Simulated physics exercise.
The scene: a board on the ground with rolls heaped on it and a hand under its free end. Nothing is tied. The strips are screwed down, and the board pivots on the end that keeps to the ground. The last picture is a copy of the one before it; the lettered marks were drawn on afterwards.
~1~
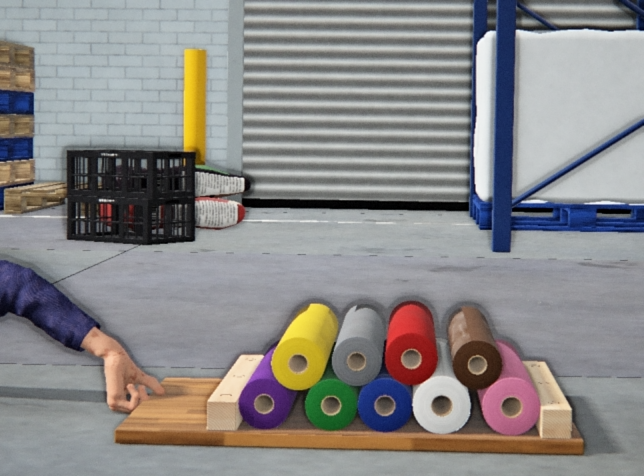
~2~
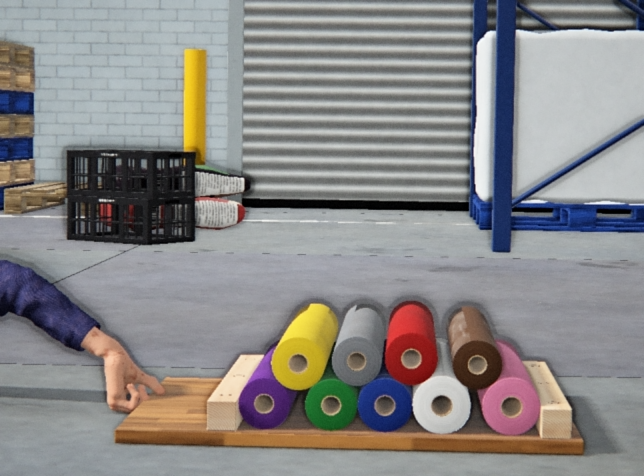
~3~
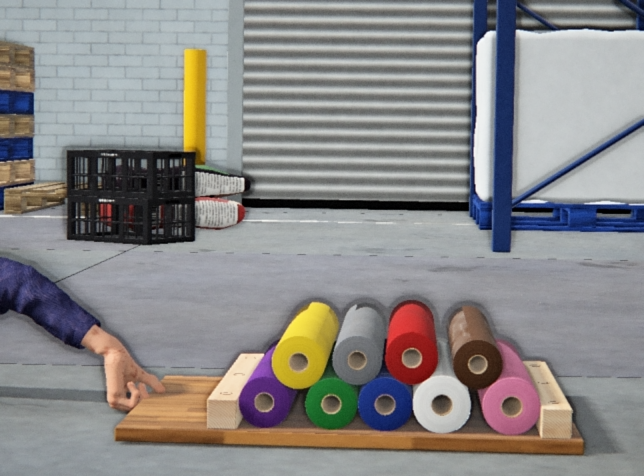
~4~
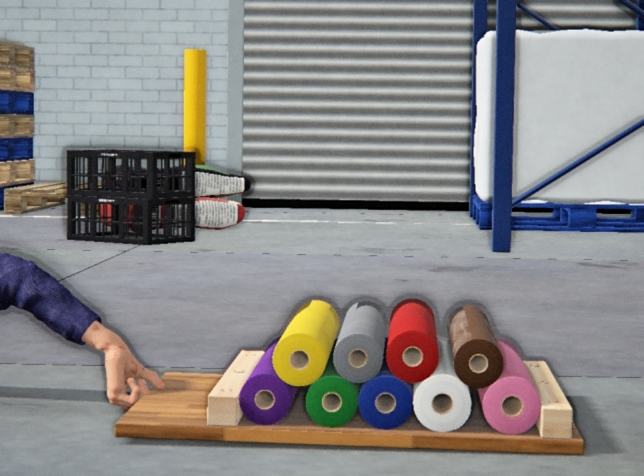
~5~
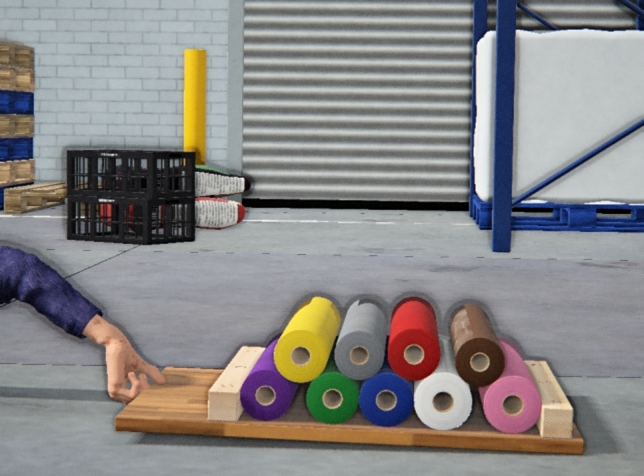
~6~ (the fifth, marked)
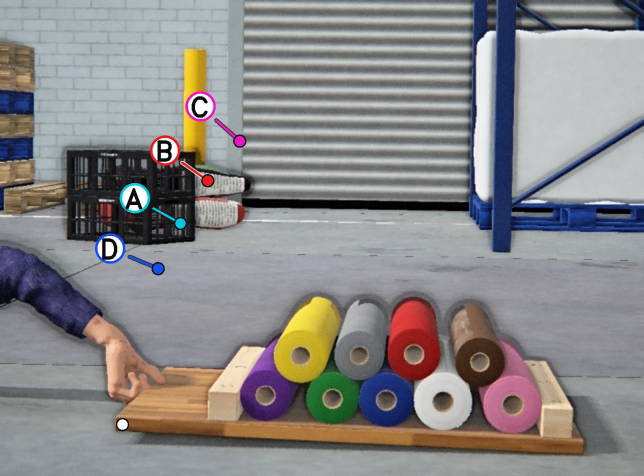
A hand slightly raises the left end of a wooden board stacked with colourful rolls.
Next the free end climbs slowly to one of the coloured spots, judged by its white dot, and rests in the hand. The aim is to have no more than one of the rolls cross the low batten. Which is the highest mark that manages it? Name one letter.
Mark A is as high as it can go.
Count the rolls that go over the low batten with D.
The count is none.
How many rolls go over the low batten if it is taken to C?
At C the number is four.
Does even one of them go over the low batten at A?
At A: No.
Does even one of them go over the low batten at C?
Yes, at C.
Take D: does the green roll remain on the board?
The green roll: Yes.
On the marked copy, A at (180, 224); B at (208, 181); C at (240, 141); D at (158, 269); the white dot at (123, 425).
Following A. Soon after the start, board at 16°.
Later, board at 28°.
In the end, board at 28°, none over the low batten.
As for the rest, B four over the low batten (yellow, red, brown, grey); C four over the low batten (yellow, red, brown, grey); D none over the low batten.
